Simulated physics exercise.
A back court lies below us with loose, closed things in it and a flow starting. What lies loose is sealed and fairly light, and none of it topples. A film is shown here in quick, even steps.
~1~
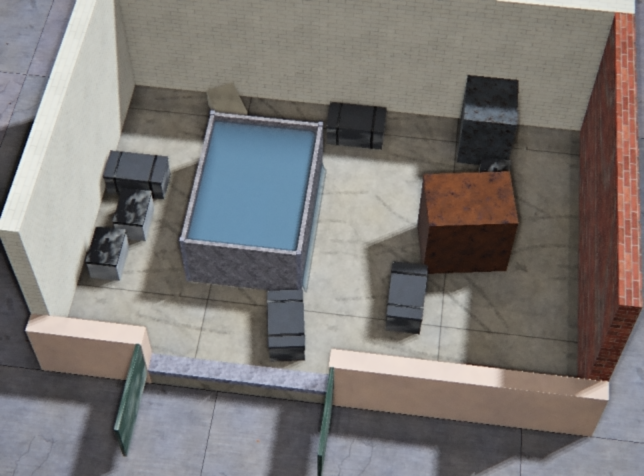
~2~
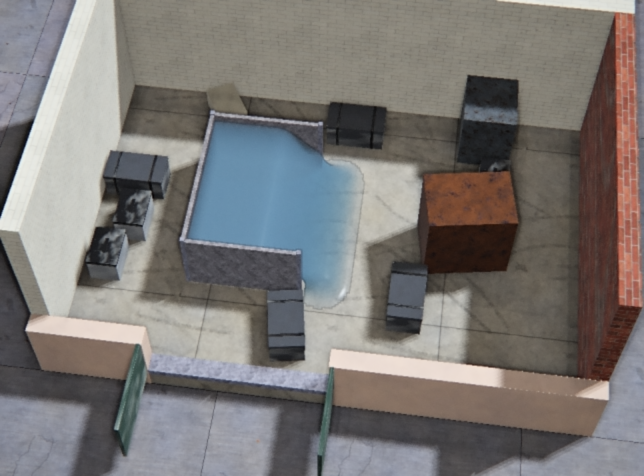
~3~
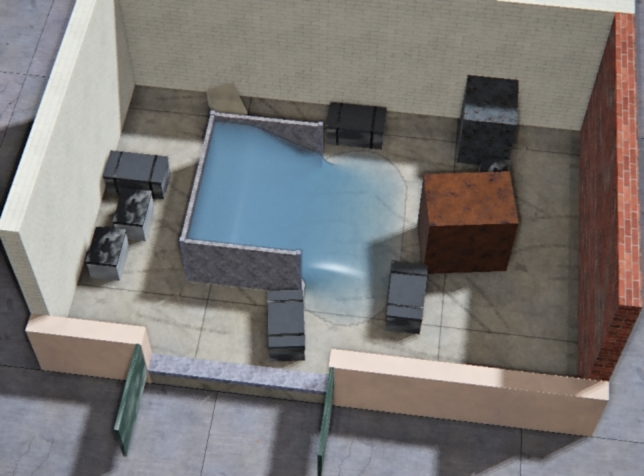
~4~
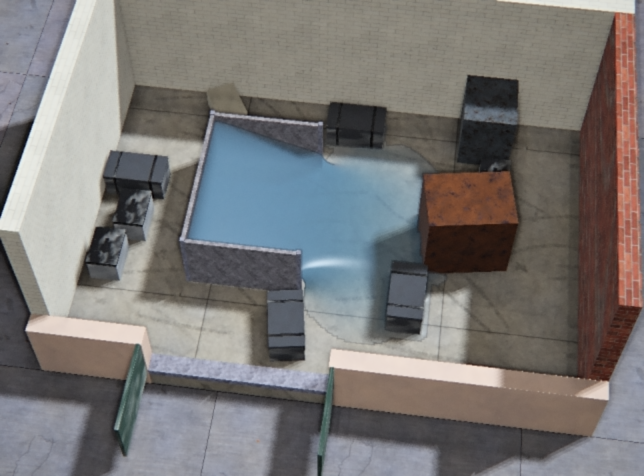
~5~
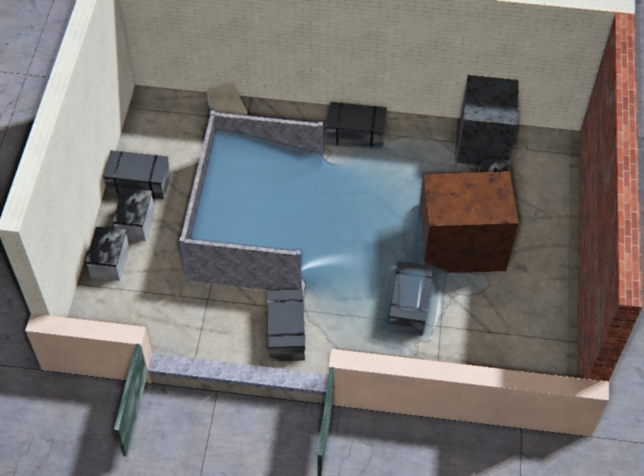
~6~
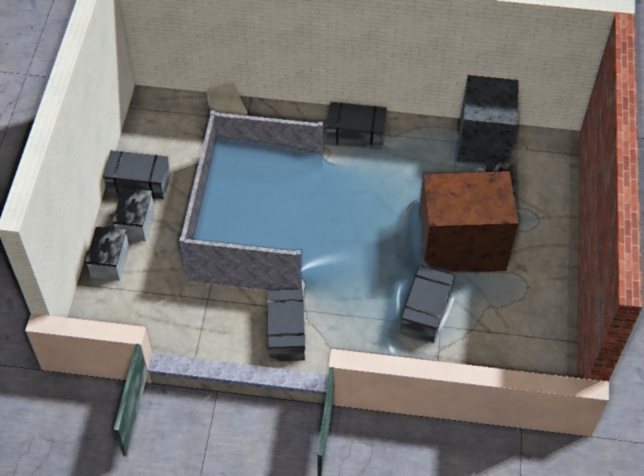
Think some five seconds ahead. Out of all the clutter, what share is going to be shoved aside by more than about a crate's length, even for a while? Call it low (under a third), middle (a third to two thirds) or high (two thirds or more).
Middle.
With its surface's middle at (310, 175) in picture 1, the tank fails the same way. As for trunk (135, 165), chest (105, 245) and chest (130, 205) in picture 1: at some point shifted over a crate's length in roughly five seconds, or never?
Object by object, in turn: Lingered near its place, lingered near its place, lingered near its place.
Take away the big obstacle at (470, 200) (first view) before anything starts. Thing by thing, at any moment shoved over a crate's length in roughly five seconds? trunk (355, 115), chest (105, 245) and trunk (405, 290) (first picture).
The first remained nearby, the second remained nearby, and the third traveled far.
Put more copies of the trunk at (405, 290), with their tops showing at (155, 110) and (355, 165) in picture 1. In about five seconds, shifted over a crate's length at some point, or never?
I'd say never got there for the first, then got there for the second.
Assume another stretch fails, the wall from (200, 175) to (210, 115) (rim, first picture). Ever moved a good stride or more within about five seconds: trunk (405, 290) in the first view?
Lab note - this item: Full stretch not covered.
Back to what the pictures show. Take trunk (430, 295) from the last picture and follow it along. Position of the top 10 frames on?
It should end up around (540, 330).
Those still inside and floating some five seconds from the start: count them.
Count: 2.
A moment on, 2 of 8 are well off their spots; 0 afloat.
Next, 2 of 8 are well off their spots; 2 afloat.
Later, 4 of 8 are well off their spots; 2 afloat.
In the end, 4 of 8 are well off their spots, and 4 have been at some point; 2 afloat.
